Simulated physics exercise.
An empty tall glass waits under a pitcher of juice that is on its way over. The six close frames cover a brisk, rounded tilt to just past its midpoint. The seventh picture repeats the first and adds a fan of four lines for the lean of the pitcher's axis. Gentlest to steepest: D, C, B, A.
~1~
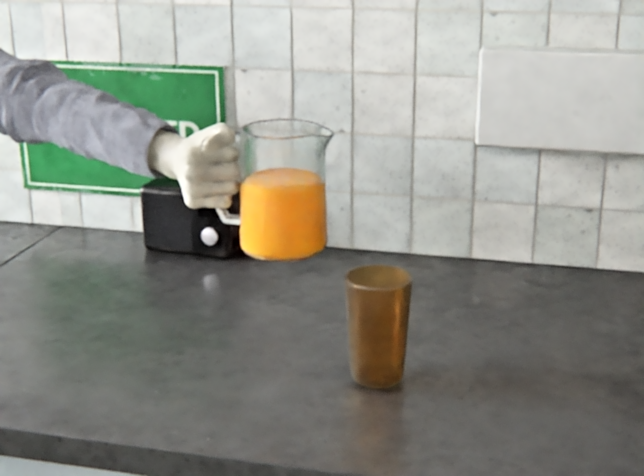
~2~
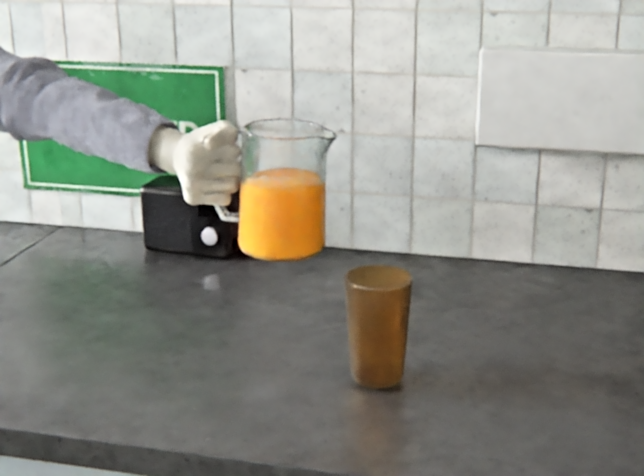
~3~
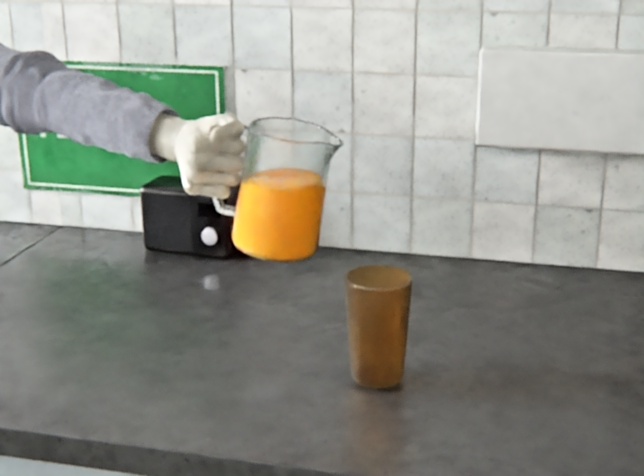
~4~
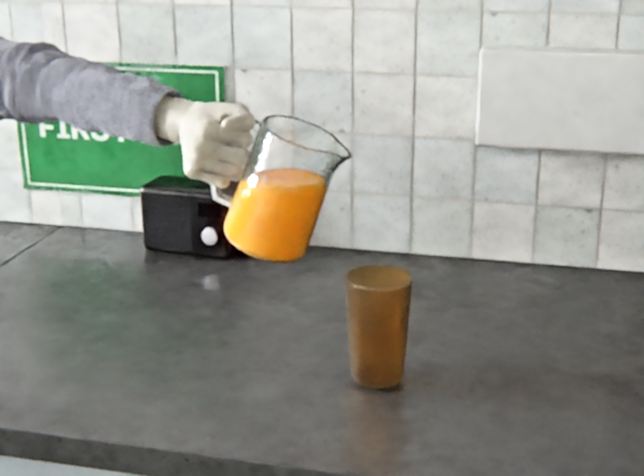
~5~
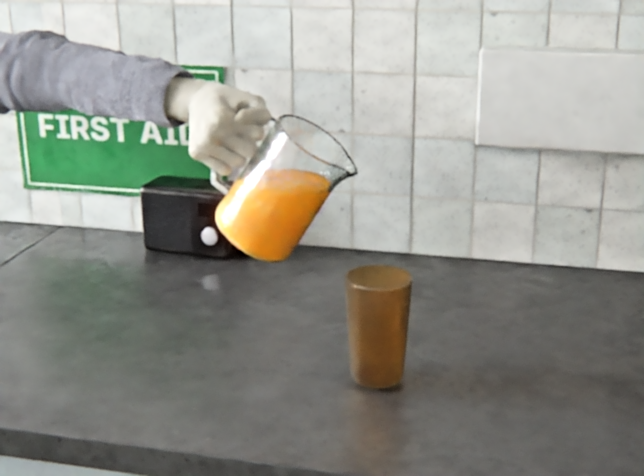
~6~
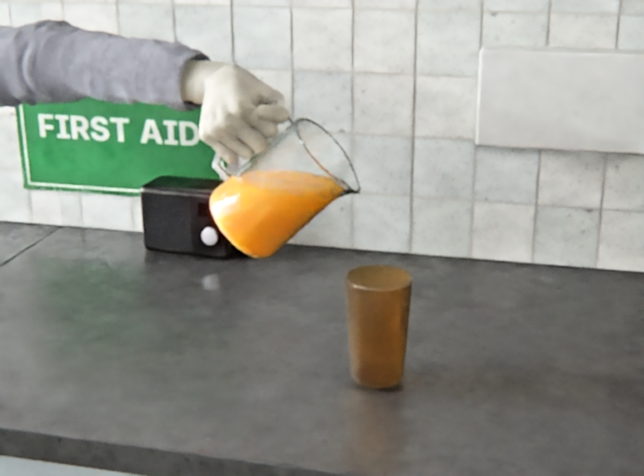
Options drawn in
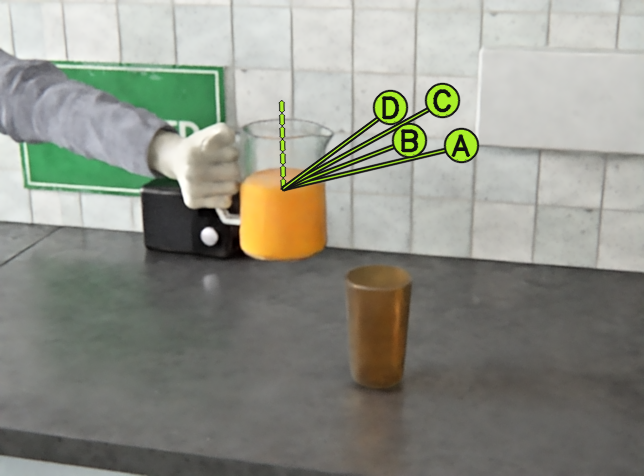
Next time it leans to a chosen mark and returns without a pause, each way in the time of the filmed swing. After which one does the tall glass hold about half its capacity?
A beats the others.
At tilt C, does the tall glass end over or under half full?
Under half.
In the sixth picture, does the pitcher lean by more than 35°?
Yes.
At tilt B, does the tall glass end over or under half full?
Under.
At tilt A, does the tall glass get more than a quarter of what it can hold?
Yes, clearly.
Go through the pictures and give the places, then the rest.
The first picture shows upright, lip at (332, 134); rim of the tall glass round (378, 276); nothing has left yet.
The second picture shows tipped about 2°, lip at (335, 136); nothing has left yet.
The third picture shows tipped about 9°, lip at (341, 144); nothing has left yet.
The fourth picture shows tipped about 20°, lip at (349, 156); nothing has left yet.
The fifth picture shows tipped about 33°, lip at (356, 172); nothing has left yet.
The sixth picture shows tipped about 47°, lip at (358, 191); nothing has left yet.
In lime, A at (445, 150); B at (393, 146); C at (428, 109); D at (377, 119).
With A, the tall glass ends with about 47 % of what it can hold; 3 % of the juice is spilt.
With B, the tall glass ends with about 29 % of what it can hold.
With C, the tall glass ends with about 13 % of what it can hold.
With D, the tall glass ends with about 3 % of what it can hold.
